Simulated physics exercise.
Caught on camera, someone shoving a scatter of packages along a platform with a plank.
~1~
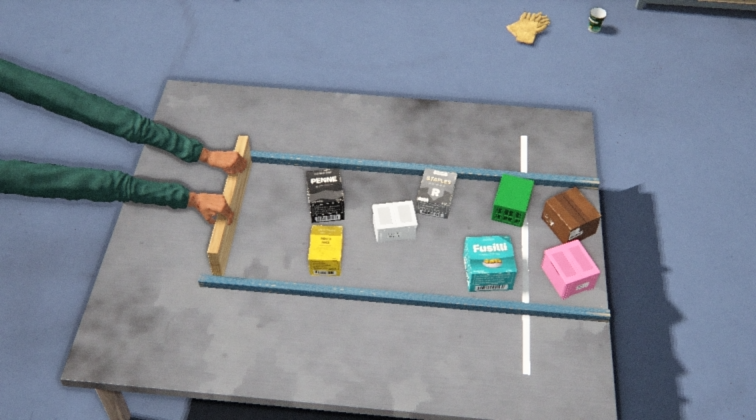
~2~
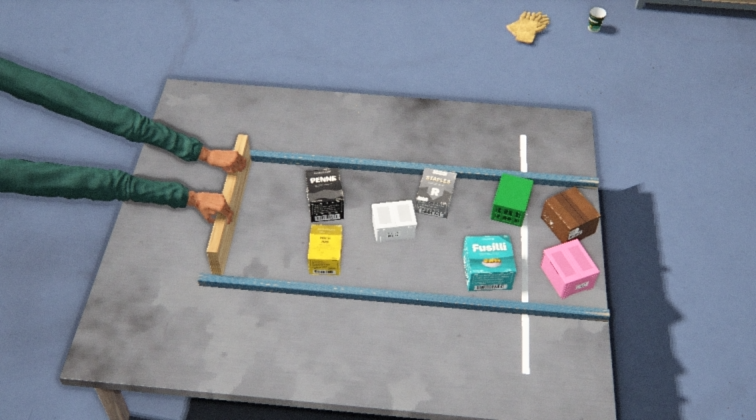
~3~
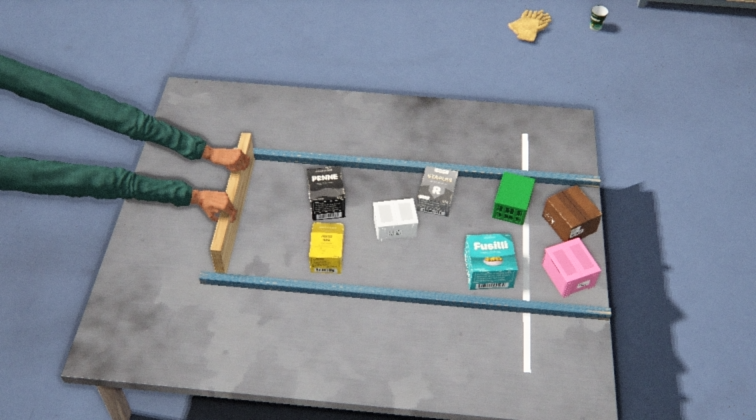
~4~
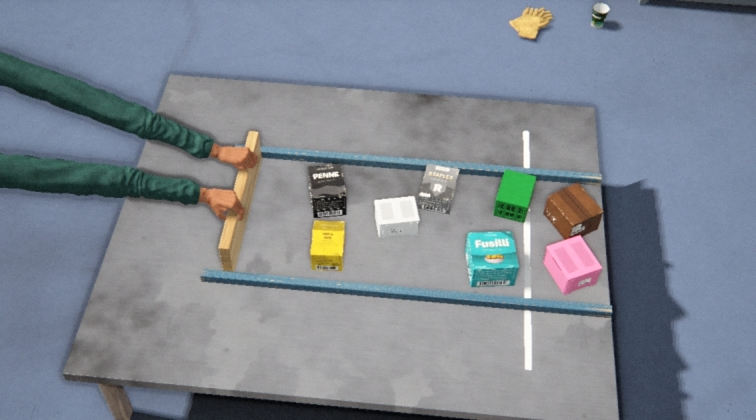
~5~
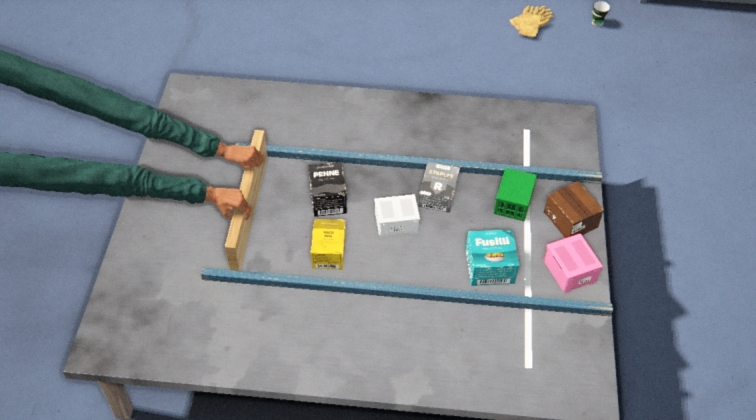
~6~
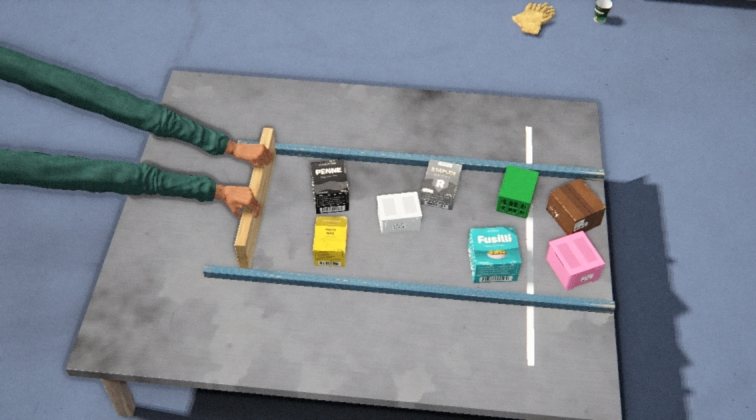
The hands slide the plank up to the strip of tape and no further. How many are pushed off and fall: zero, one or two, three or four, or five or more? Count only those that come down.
The number that fall off is three or four.
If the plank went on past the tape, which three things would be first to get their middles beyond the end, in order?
They are the brown box, then the pink tote, then the green crate.
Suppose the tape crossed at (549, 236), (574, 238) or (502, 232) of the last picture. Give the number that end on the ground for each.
It would be 3, 6 and 1.
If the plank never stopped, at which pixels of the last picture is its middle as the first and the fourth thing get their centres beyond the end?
Near (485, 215) and (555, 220).
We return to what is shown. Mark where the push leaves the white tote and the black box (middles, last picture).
First (576, 239), then (550, 204).
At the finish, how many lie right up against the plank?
The number is 2.
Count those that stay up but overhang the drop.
0 of them.
Soon after, none off yet; brown box at rest near (576, 208); pink tote at rest near (574, 261); green crate at rest near (517, 192).
Then, none off yet; brown box moved a little near (602, 211); pink tote at rest near (578, 261); green crate moved about its own width near (563, 189).
By the end, the number that fall off is three or four; fallen, green crate, pink tote and brown box.
